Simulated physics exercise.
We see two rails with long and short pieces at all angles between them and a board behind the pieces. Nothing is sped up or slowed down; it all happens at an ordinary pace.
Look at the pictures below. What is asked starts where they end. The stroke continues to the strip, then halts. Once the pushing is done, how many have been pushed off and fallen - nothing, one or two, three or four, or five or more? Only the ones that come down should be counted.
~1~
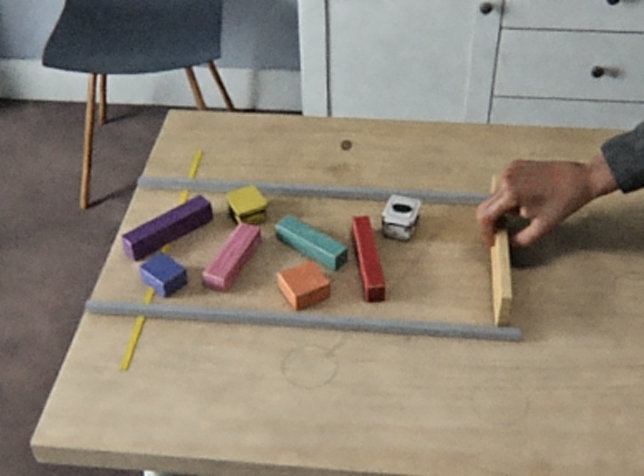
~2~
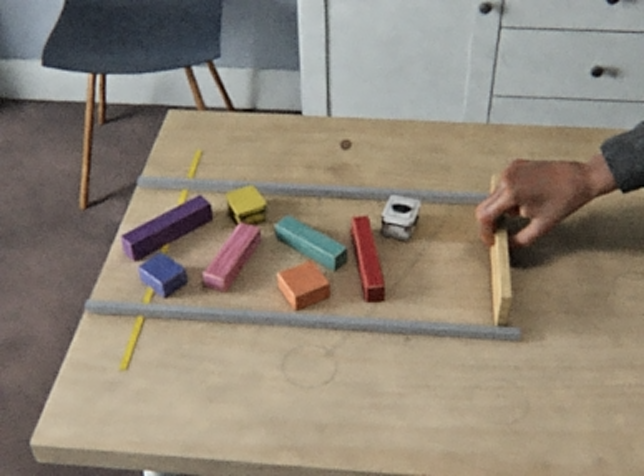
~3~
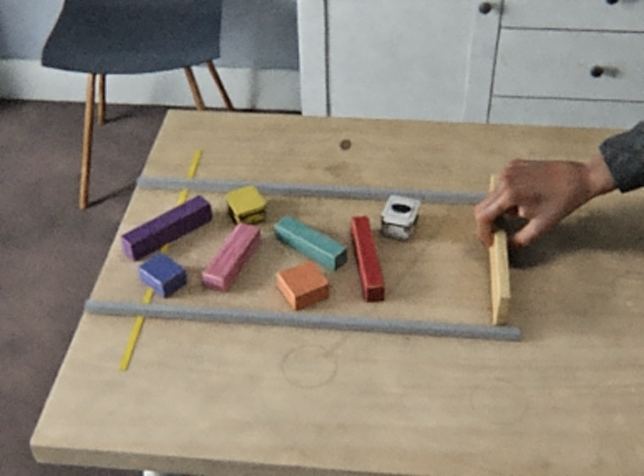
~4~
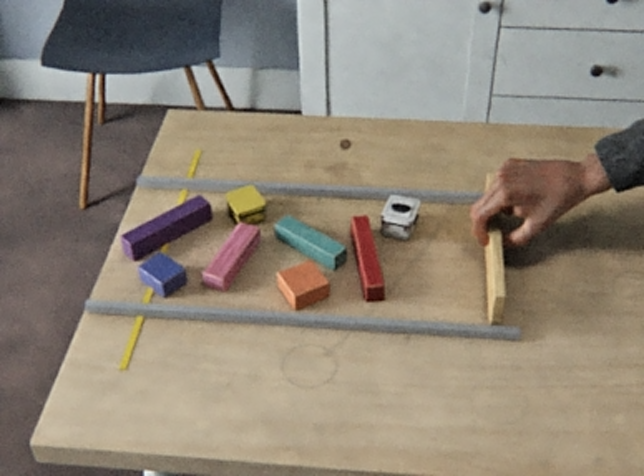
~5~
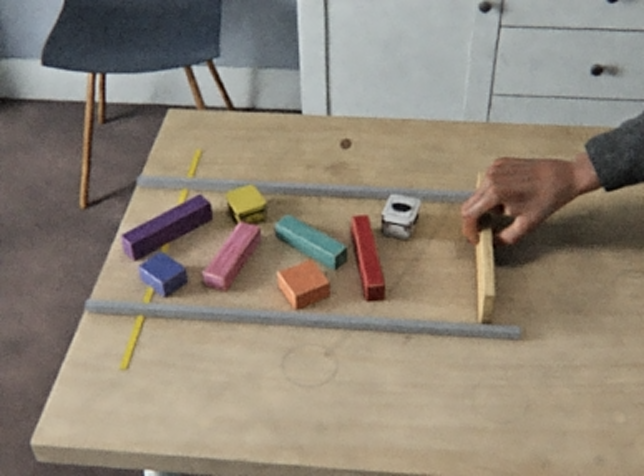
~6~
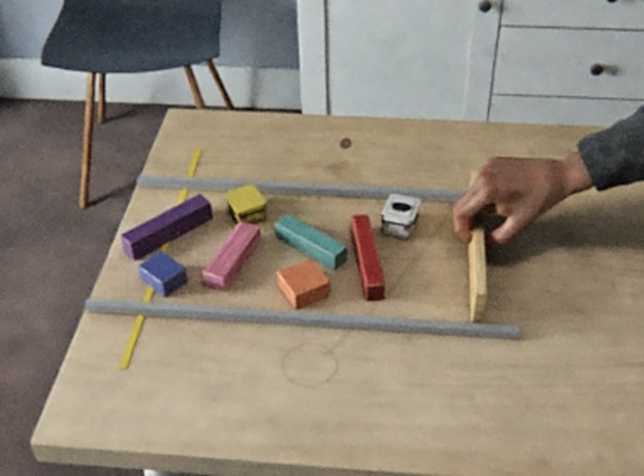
What drops is a group of three or four.
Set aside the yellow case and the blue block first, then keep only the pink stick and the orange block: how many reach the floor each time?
The answer is 2 and then 1.
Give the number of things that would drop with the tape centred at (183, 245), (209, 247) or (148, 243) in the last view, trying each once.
Down on the floor: 2, 1 and 5.
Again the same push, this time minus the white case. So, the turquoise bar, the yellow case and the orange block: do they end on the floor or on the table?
The turquoise bar survives; the yellow case stays on; the orange block survives.
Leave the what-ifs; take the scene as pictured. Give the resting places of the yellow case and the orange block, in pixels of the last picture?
First object about (138, 192); second object about (112, 280).
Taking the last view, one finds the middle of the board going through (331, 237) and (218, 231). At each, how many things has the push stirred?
Respectively 4 and 8.
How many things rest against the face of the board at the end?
It's 2 of them.
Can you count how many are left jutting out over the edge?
In total, 3 of them.
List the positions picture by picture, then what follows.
The first frame shows purple bar (168, 227); blue block (163, 275); pink stick (233, 257); board (500, 248); tape (166, 245).
The second frame shows blue block (163, 275); turquoise bar (311, 243).
The third frame shows pink stick (233, 256); orange block (303, 285).
The fourth frame shows purple bar (168, 227); white case (401, 218).
The fifth frame shows blue block (163, 274); board (484, 246).
The sixth frame shows purple bar (168, 226); blue block (163, 274); pink stick (233, 255); board (476, 245); tape (166, 244).
Soon after, none off yet; purple bar at rest near (168, 226); blue block at rest near (163, 274); pink stick at rest near (233, 255).
After that, none off yet; purple bar at rest near (168, 226); blue block at rest near (163, 274); pink stick displaced a little near (210, 257).
And then, none off yet; purple bar displaced a little near (122, 223); blue block displaced well along near (92, 270); pink stick displaced about its own width near (131, 256).
In the end, the number that fall off is three or four; gone, pink stick, blue block and purple bar.
